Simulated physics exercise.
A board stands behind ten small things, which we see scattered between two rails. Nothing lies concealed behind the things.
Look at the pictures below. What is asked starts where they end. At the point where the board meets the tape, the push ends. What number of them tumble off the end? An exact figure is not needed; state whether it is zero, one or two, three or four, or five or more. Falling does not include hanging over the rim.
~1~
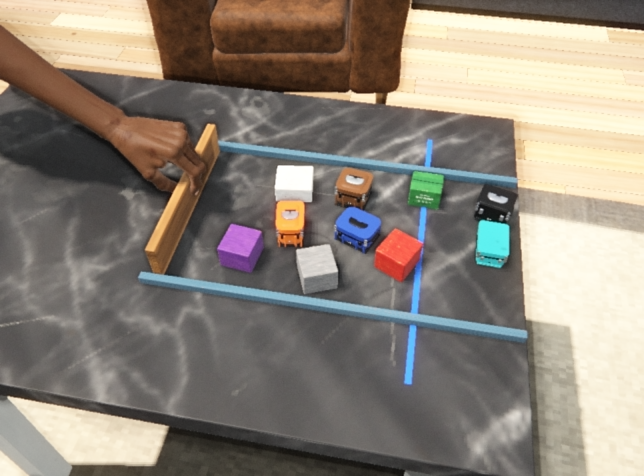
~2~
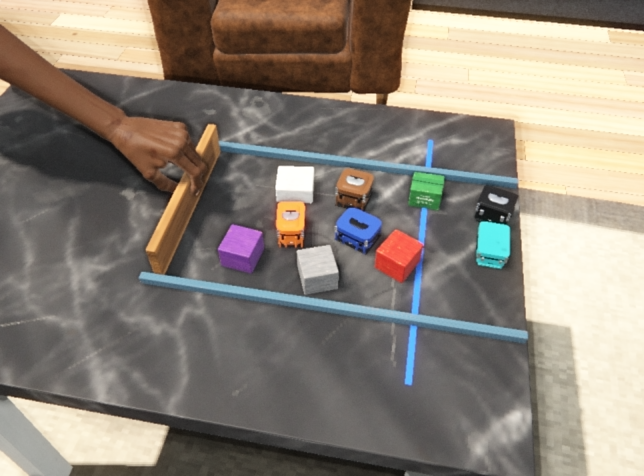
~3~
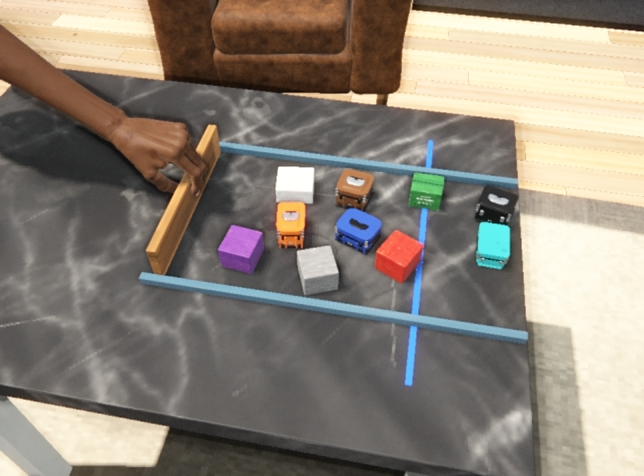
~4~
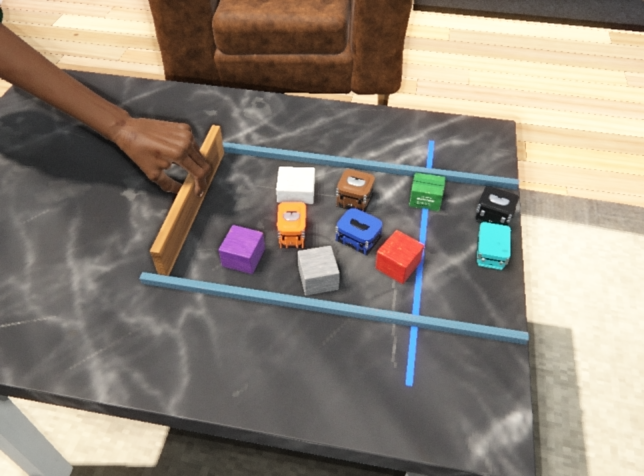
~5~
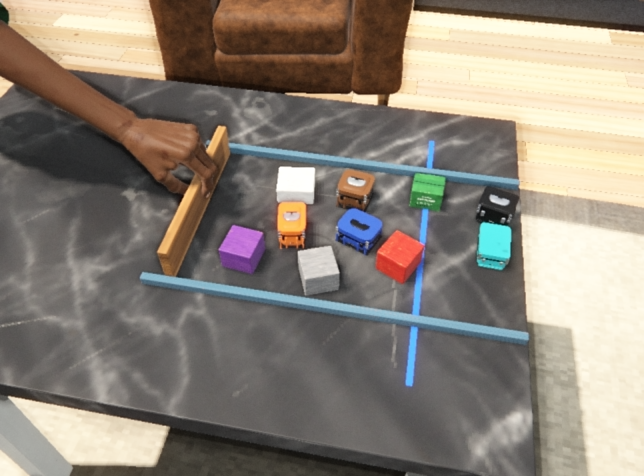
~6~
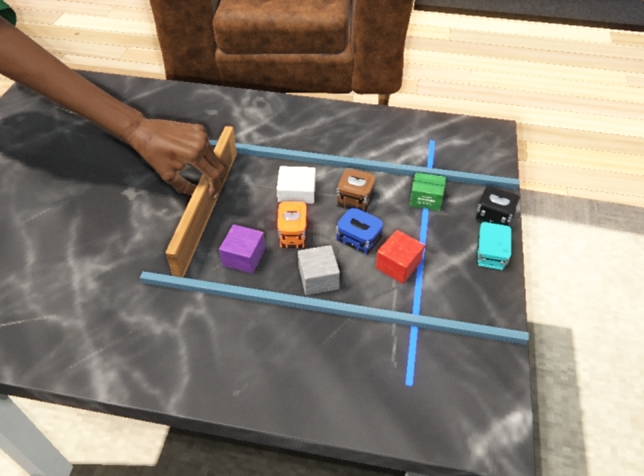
Most likely one of them, or two, will slide off.
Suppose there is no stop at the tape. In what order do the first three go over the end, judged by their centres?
Black case, green box, turquoise case.
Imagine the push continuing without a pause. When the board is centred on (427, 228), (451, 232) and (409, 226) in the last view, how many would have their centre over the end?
1, 3 and 1.
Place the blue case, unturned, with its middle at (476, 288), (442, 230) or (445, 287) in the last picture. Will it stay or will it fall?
In turn it survives; is kept; stays on.
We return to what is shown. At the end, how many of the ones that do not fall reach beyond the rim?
The count is 1.
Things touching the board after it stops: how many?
Contact count: 3.
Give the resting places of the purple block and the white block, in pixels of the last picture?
Roughly (437, 278), and the other roughly (445, 207).
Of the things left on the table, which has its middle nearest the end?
The green box.
Early on, none off yet; black case at rest near (497, 208); turquoise case at rest near (493, 247); green box at rest near (428, 192).
A while later, none off yet; black case travelled a little near (516, 212); turquoise case at rest near (493, 247); green box travelled well along near (483, 198).
Finally, the number that fall off is one or two; lost, black case.
